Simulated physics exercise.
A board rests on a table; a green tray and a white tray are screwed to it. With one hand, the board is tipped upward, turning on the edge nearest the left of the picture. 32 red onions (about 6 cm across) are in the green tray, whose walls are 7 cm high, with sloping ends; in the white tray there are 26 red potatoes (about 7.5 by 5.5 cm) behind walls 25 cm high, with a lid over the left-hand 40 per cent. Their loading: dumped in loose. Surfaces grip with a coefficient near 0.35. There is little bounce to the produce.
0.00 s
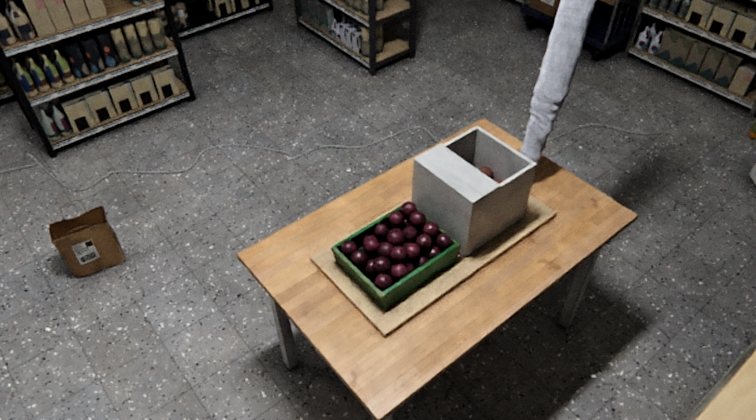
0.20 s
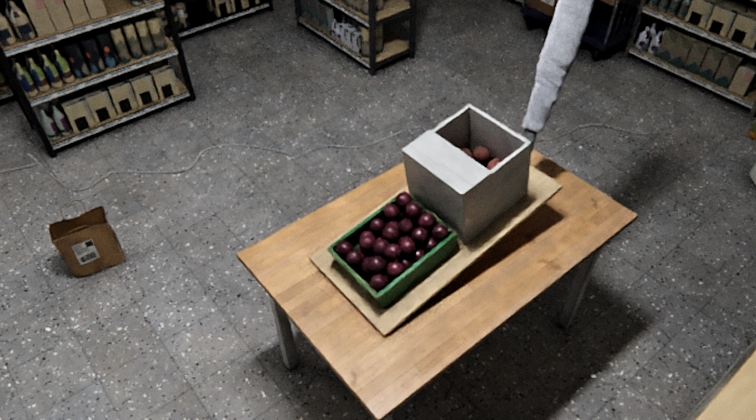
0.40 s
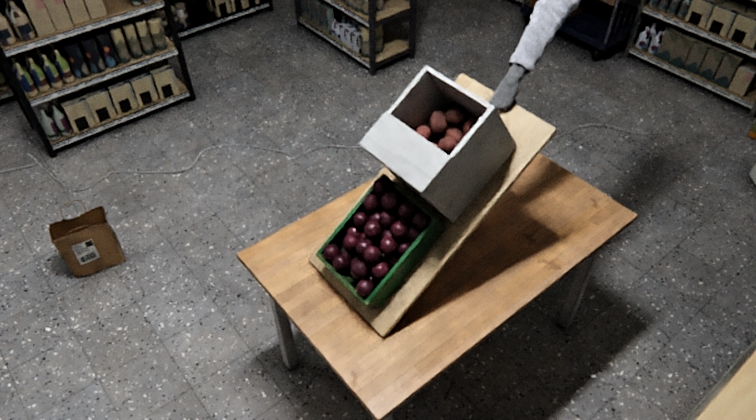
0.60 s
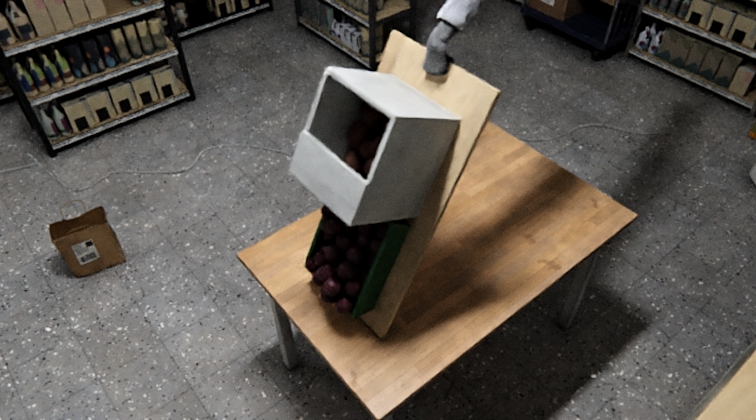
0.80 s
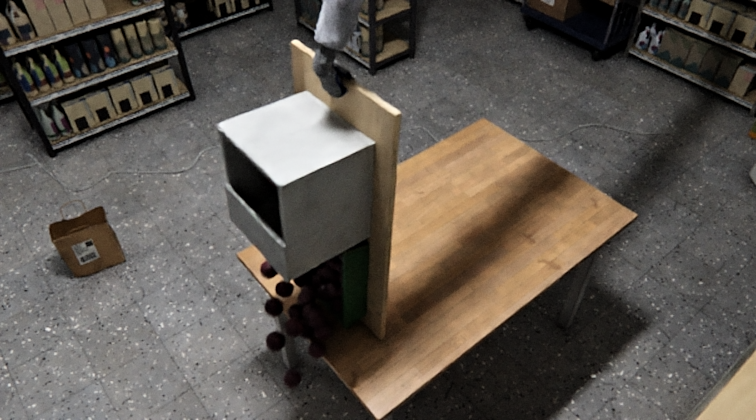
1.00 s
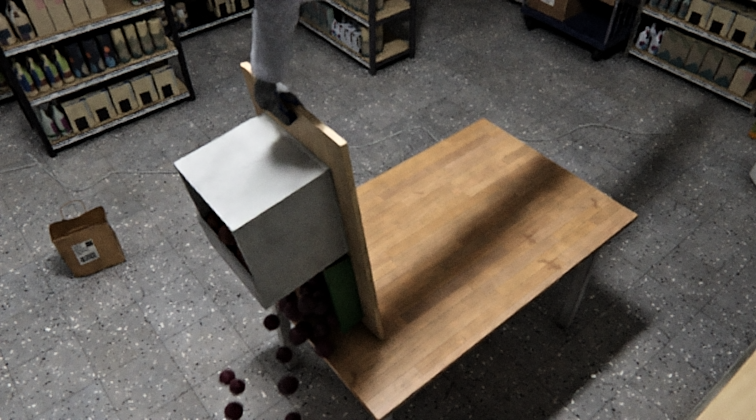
A gloved hand in a pale sleeve reaches in from the top over a wooden table in a grey-floored storeroom with stocked shelves, seen from above by a still camera. On the table, a board carries a green tray of dark red onions and, to its right, a taller, partly lidded white tray of reddish potatoes. The hand swings the board up past upright towards the left, and onions tumble out below.
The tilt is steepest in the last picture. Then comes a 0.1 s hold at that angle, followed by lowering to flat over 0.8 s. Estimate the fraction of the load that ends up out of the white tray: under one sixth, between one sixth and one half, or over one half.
The fraction is under one sixth.
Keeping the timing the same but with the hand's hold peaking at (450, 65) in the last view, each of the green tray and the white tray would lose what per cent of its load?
In that case green tray sheds 40 percent of its load and white tray sheds 0 percent.
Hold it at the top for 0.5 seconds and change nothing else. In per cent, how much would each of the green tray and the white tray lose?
Green tray 100%, white tray 0%.
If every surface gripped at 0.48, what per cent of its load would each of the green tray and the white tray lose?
In that case the green tray sheds 100 per cent, while the white tray sheds 10 per cent.
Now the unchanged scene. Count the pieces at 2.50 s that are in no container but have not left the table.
Roughly 8.
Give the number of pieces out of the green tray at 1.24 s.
For the green tray, some 30.
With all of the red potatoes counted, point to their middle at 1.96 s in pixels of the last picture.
Middle approx. (469, 210).
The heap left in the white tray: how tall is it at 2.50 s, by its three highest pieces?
That is close to 13 centimetres.
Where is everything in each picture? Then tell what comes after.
In the first frame (we follow the rim corner now nearest the camera), white tray at (474, 202); green tray at (383, 294); tilt 0°; nothing out yet.
In the second frame, white tray at (464, 193); green tray at (379, 295); tilt 10°.
In the third frame, white tray at (424, 189); green tray at (367, 302); tilt 34°.
In the fourth frame, white tray at (352, 221); green tray at (353, 315); tilt 63°.
In the fifth frame, white tray at (289, 276); green tray at (344, 327); tilt 87°; 14 out, the lowest onion at (293, 379).
In the sixth frame, white tray at (266, 304); green tray at (342, 332); tilt 97°; 22 out.
After 1.24 s, tilt 89°; 29 of 32 out of the green tray and 0 of 26 out of the white tray.
After 1.54 s, tilt 41°; 32 of 32 out of the green tray and 1 of 26 out of the white tray.
After 1.96 s, tilt 0°; 32 of 32 out of the green tray and 1 of 26 out of the white tray.
Final count (at 2.50 s), 32 of 32 out of the green tray and 1 of 26 out of the white tray. Asked share, 1 of 26, 4 per cent.
